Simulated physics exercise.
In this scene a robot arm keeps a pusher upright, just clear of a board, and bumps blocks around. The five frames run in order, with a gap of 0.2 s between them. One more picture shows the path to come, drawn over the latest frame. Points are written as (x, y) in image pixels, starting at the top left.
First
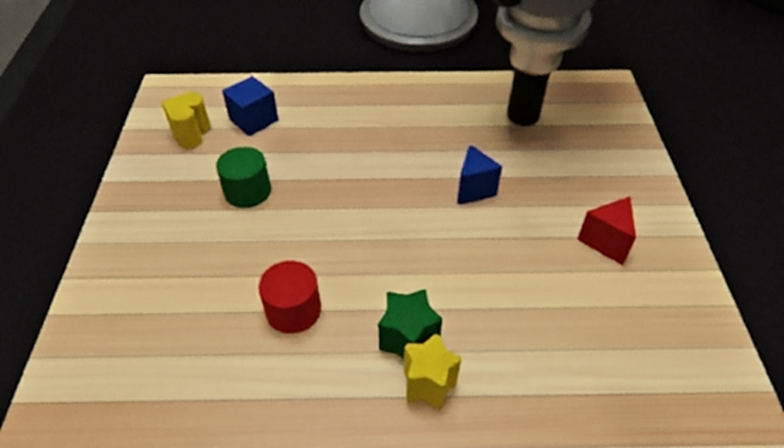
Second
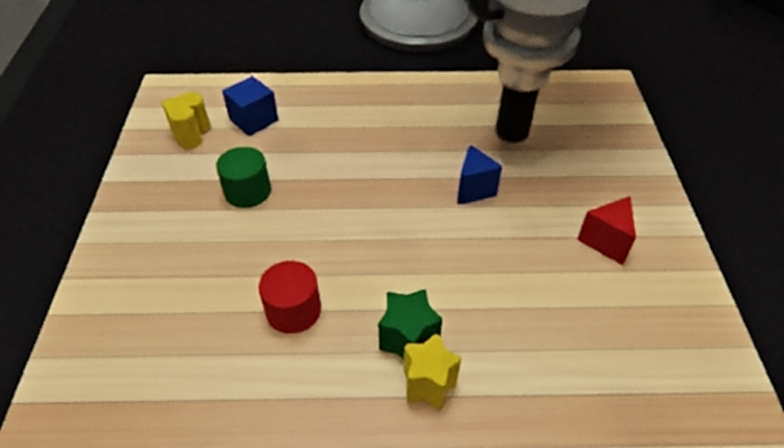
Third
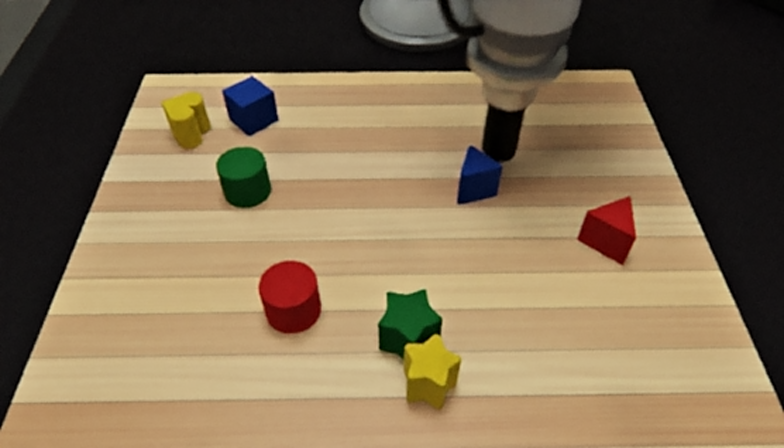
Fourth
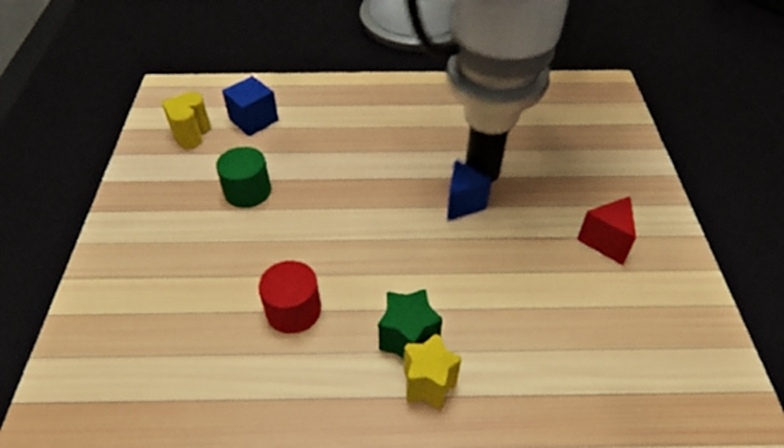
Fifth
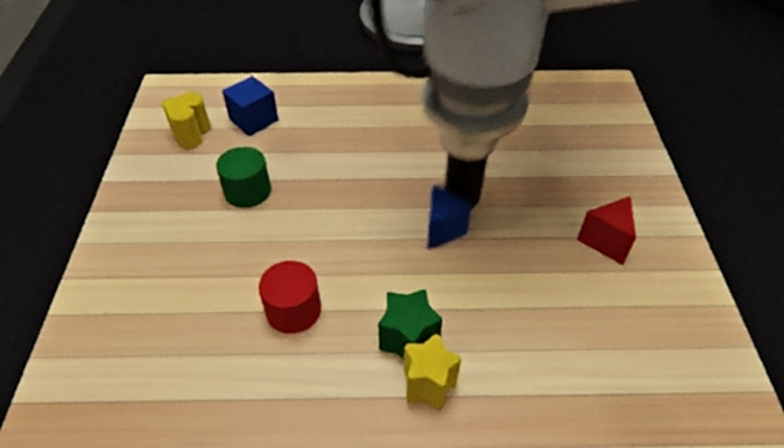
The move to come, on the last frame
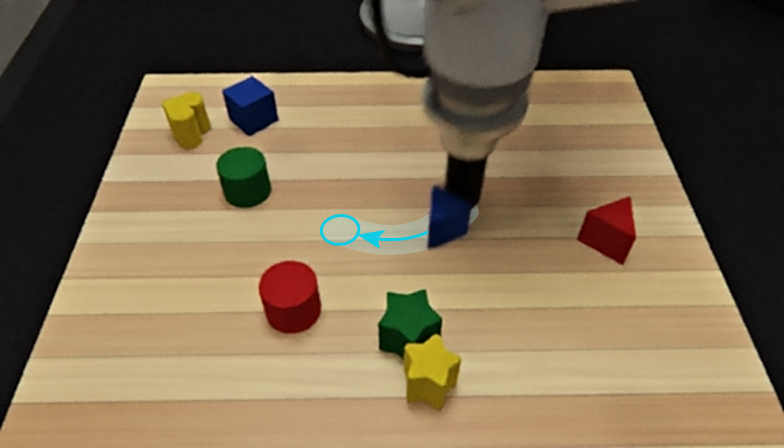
We see a robot arm with a dark tip move over a wooden board of coloured blocks toward the viewer and slightly left, reaching the blue triangle and pushing it a short way in that direction while the other blocks stay still.
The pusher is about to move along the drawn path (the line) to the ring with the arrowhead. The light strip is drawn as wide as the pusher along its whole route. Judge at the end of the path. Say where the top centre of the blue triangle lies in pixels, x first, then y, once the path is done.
Roughly at (401, 239).
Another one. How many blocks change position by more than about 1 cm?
The answer is a single block.
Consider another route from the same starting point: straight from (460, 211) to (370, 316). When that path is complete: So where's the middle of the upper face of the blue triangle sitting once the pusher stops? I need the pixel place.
So, by the moment the path ends, you'll find the top centre of the blue triangle at (344, 317).
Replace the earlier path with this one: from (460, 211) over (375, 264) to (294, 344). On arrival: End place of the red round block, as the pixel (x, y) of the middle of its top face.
Close to (238, 305).
Drawn move, from (460, 211) through (428, 232) and (383, 239) to (340, 230).
On the path given first. One third of the way, pusher at (427, 220); blue triangle at (415, 230), turned 25° anticlockwise.
Two thirds of the way, pusher at (383, 227); blue triangle at (401, 239), turned 45° anticlockwise.
At the end, pusher at (339, 217); red round block still; blue triangle at (401, 239), turned 45° anticlockwise.
